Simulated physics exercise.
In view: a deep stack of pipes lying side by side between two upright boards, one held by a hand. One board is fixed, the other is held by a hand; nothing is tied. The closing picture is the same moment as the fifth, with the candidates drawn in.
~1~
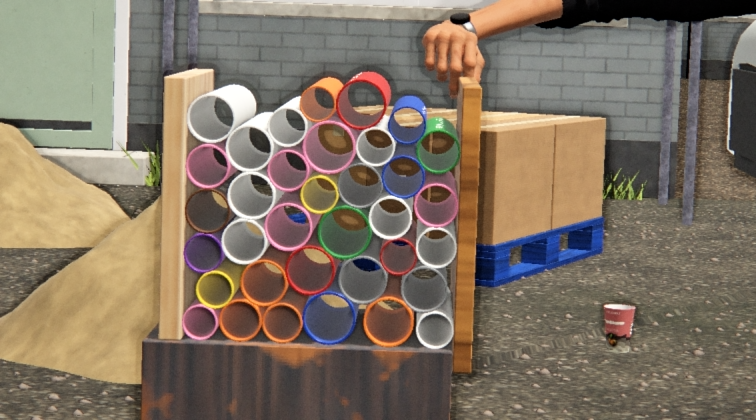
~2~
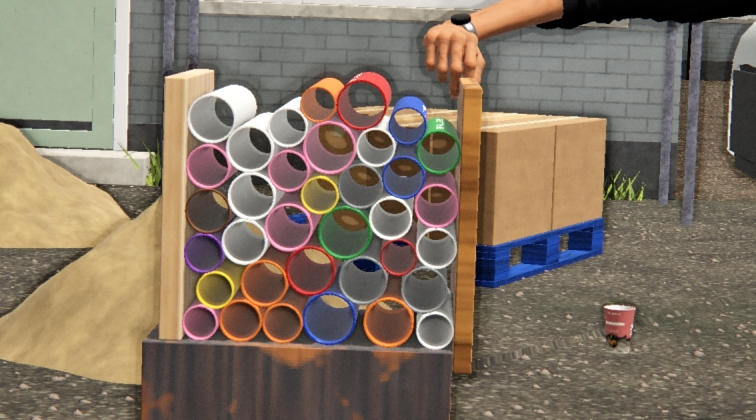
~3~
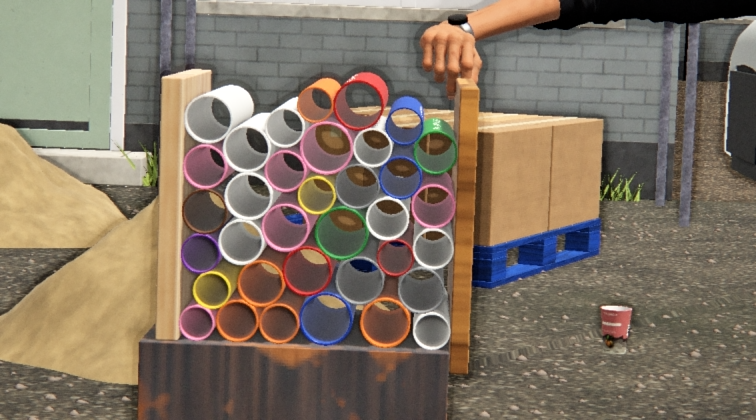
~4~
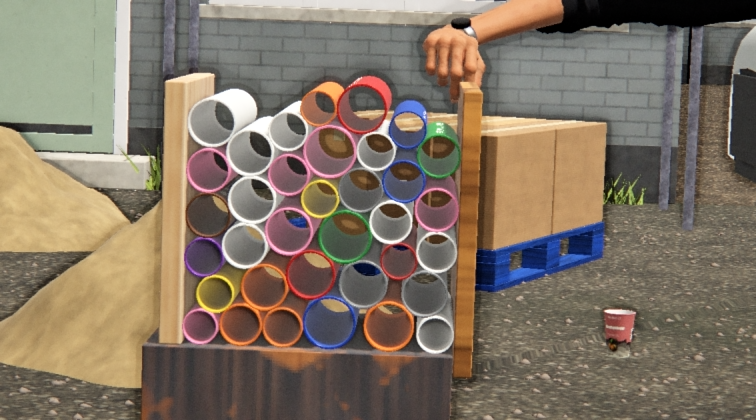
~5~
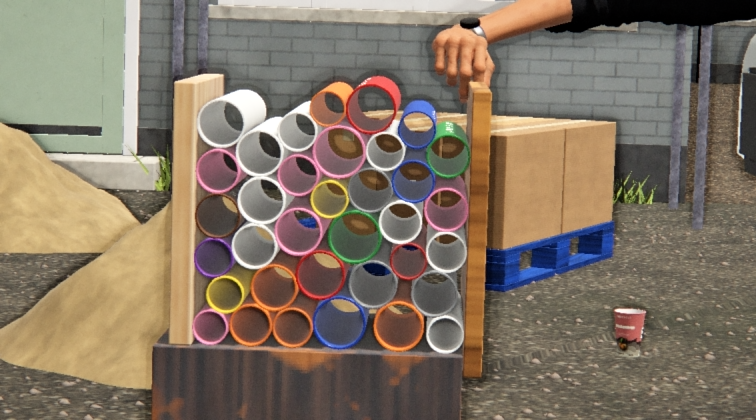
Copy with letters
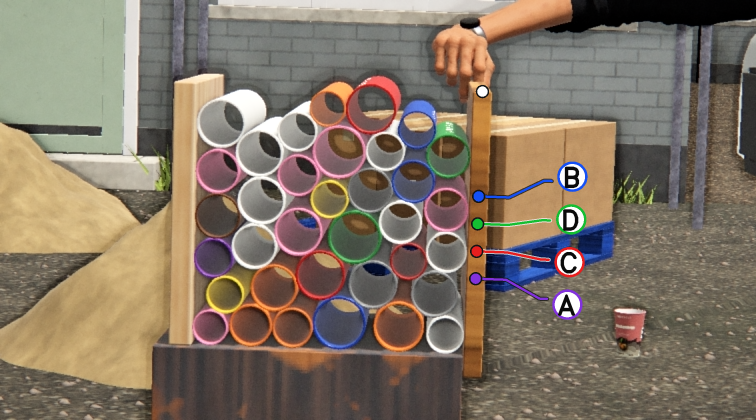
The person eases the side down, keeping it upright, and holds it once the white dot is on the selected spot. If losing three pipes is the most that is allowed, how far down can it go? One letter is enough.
Down to D.
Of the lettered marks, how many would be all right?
Two of them.
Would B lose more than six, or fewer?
At B, fewer than six.
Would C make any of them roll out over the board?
Yes, at C.
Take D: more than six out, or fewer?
Fewer than six.
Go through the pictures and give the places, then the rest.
Side board (464, 214); a pink pipe (200, 322); a white pipe (435, 330), in the first picture.
A white pipe (435, 331); a grey pipe (363, 281), in the second picture.
A red pipe (395, 258); a white pipe (249, 197), in the third picture.
A pink pipe (289, 175); a white pipe (212, 123), in the fourth picture.
Side board (474, 218); a pink pipe (210, 327); a white pipe (445, 335), in the fifth picture.
On the copy, A at (476, 279); B at (479, 196); C at (477, 252); D at (478, 224); the white dot at (483, 91).
On D. First, top of the board (471, 153).
Then, top of the board (468, 221).
Finally, top of the board (468, 223), two out over the board.
By contrast, A more than three out over the board; B two out over the board; C more than three out over the board.
